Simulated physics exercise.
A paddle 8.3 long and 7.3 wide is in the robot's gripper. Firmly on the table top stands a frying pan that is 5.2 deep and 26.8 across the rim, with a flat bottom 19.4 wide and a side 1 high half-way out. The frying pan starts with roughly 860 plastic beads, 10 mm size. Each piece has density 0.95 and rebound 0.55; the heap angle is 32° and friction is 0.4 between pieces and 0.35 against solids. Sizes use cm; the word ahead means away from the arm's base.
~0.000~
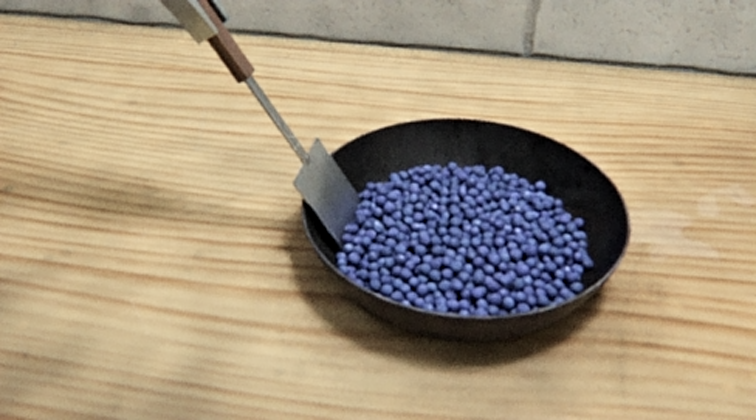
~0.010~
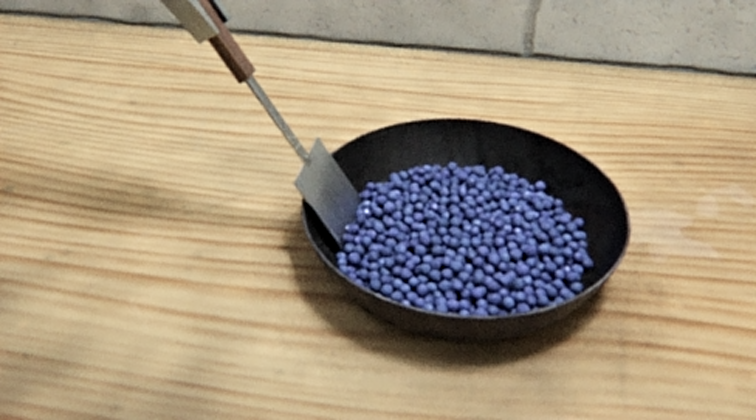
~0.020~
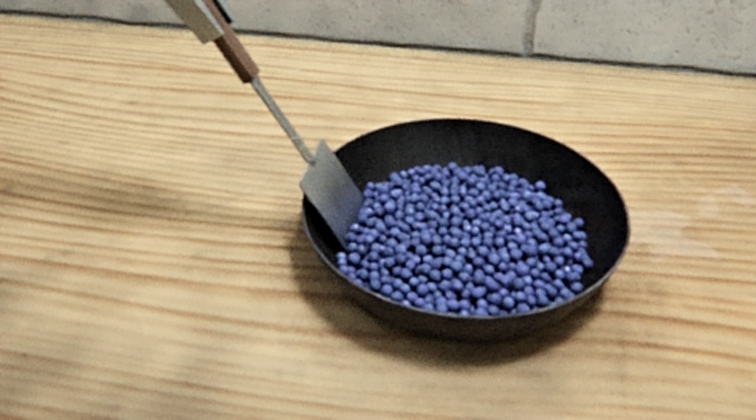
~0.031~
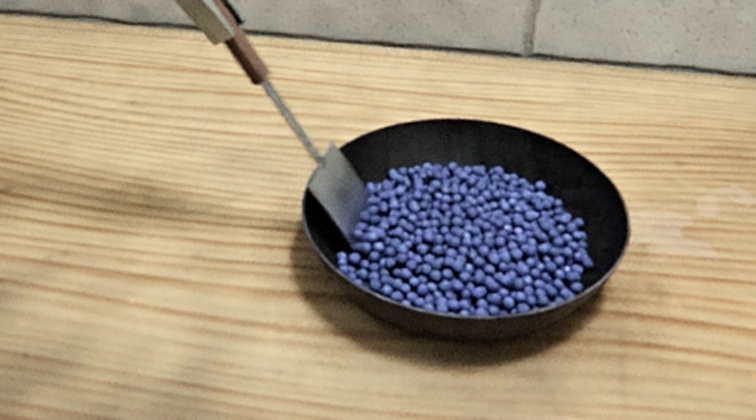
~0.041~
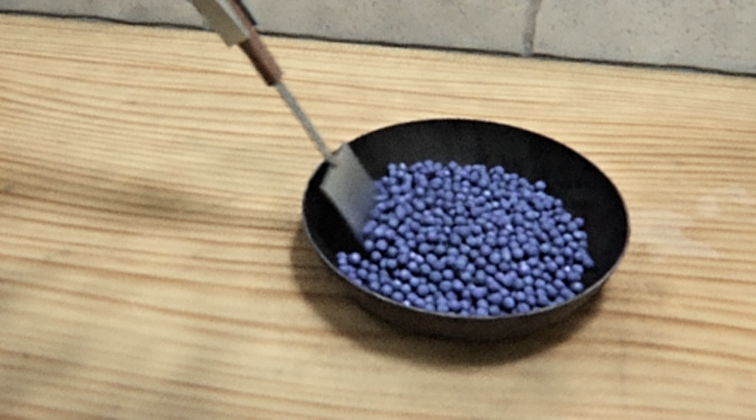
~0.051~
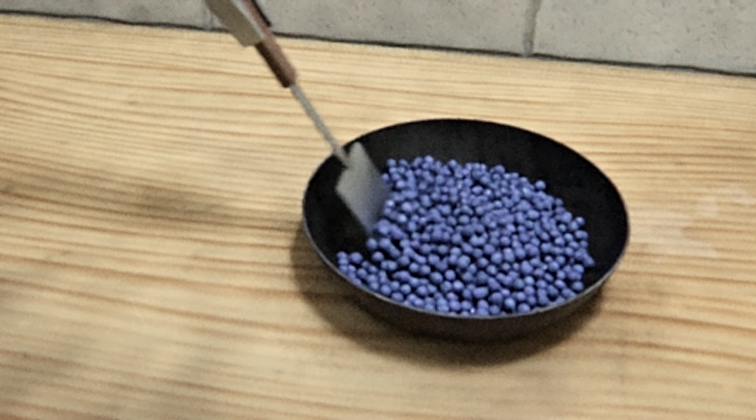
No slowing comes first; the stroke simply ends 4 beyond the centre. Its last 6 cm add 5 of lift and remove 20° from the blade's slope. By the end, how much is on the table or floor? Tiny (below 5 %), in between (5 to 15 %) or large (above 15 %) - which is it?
In between, so 5 to 15 %.
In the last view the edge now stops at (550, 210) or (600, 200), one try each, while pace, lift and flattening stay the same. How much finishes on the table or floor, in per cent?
Respectively some 10 and 20 percent end on the table or floor.
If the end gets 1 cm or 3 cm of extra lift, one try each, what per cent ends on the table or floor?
0 and 5 per cent.
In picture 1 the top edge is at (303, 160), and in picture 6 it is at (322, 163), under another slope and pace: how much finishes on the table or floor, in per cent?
0 %.
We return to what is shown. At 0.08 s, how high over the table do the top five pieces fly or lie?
Around 5 cm above the table.
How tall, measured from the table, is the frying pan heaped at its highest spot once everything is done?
It reaches around 4.0 cm.
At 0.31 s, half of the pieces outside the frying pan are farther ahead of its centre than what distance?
Roughly 24 cm.
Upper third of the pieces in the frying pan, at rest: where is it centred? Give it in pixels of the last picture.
The middle lies somewhere around (532, 231).
After 0.08 s, sloping 58°, highest piece 5 above the table; 859 in the frying pan.
After 0.10 s, sloping 52°, highest piece 7 above the table; 859 in the frying pan.
After 0.31 s, sloping 39°, highest piece 6 above the table; 786 in the frying pan, 65 on the table or floor, 8 on the blade or in flight.
After 1.36 s, sloping 39°, highest piece 4 above the table; 786 in the frying pan, 73 on the table or floor.
In the end, 786 in the frying pan, 73 on the table or floor. That is 8 % on the table or floor.
